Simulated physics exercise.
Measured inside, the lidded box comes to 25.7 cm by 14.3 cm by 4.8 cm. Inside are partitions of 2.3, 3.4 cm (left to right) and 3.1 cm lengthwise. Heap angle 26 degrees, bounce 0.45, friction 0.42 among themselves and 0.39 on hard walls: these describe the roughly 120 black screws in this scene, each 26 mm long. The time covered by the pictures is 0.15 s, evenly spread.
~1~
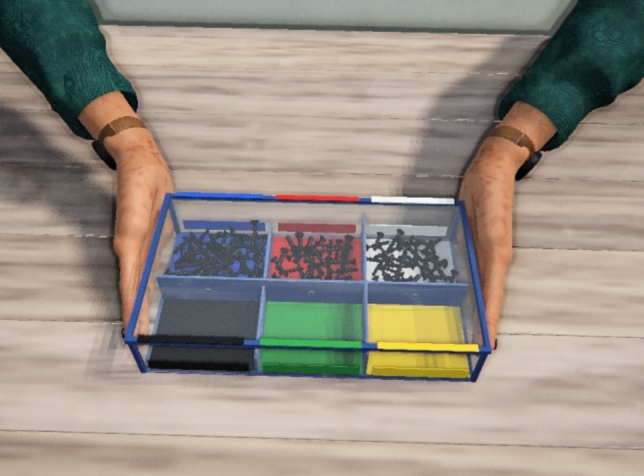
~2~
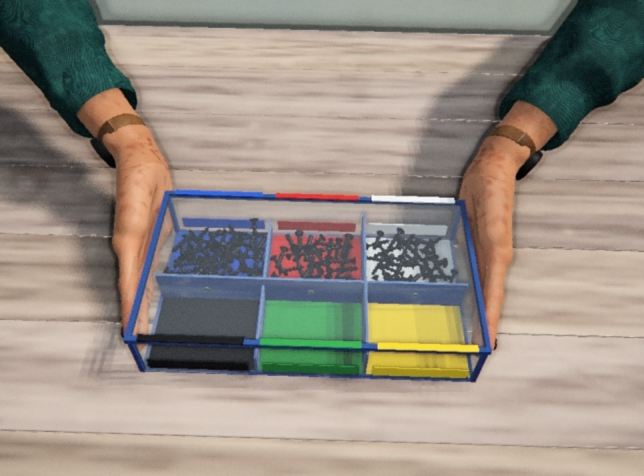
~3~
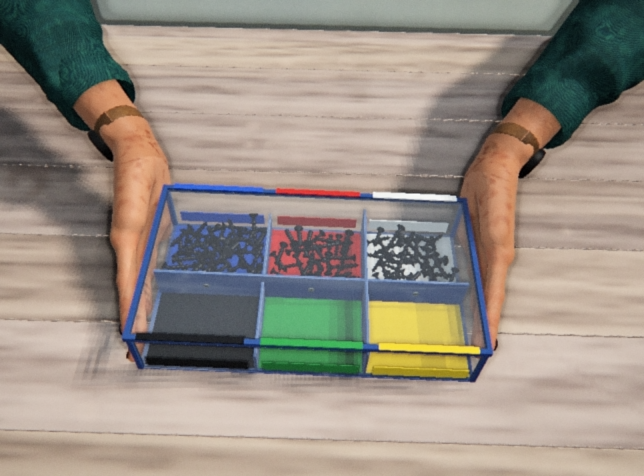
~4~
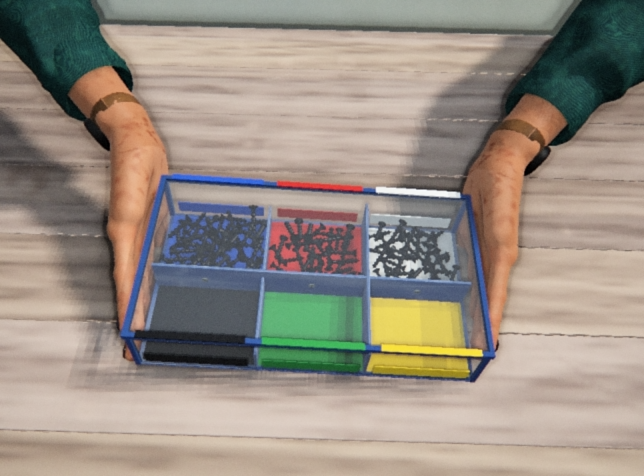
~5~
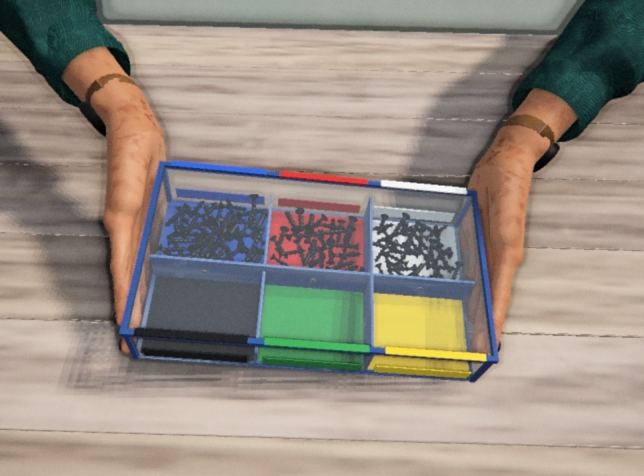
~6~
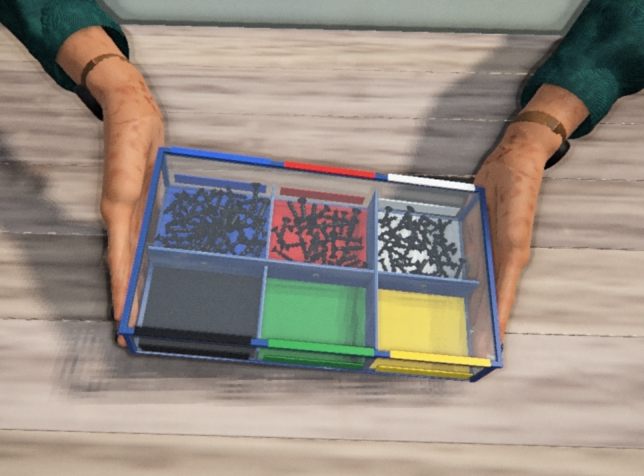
Two hands holding a clear lidded box of small black screws in coloured compartments, slowly tilting it slightly down to the right.
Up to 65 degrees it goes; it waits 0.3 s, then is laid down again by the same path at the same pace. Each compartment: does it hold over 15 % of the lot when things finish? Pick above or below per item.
Red = above; blue = above; green = below; yellow = below; white = above; black = below.
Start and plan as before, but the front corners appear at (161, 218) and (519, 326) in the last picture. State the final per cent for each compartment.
Each compartment ends with this per cent: Red 55, blue 15, green 0, yellow 0, white 35 and black 0.
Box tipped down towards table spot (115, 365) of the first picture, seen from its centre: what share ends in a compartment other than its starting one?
Roughly 10 percent of them.
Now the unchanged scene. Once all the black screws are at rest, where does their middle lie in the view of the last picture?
Estimated resting centre: Around (335, 285).
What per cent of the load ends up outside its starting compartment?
Near 20 in a hundred.
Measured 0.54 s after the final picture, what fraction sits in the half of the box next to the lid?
Estimate: Near 20 per cent.
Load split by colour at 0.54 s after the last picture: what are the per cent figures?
Red = 30, blue = 30, green = 5, yellow = 5, white = 25, black = 5 (per cent).
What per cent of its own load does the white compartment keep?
90 %.
Then, 0.54 s after the last picture, tilt 65 degrees; red 30 %, blue 30 %, green 5 %, yellow 5 %, white 25 %, black 5 %.
Then, 0.90 s after the last picture, tilt 38 degrees; red 25 %, blue 30 %, green 10 %, yellow 10 %, white 25 %, black 5 %.
Then, 1.34 s after the last picture, tilt 0 degrees; red 25 %, blue 30 %, green 10 %, yellow 10 %, white 25 %, black 5 %.
In the end, red 25 %, blue 30 %, green 10 %, yellow 10 %, white 25 %, black 5 %.
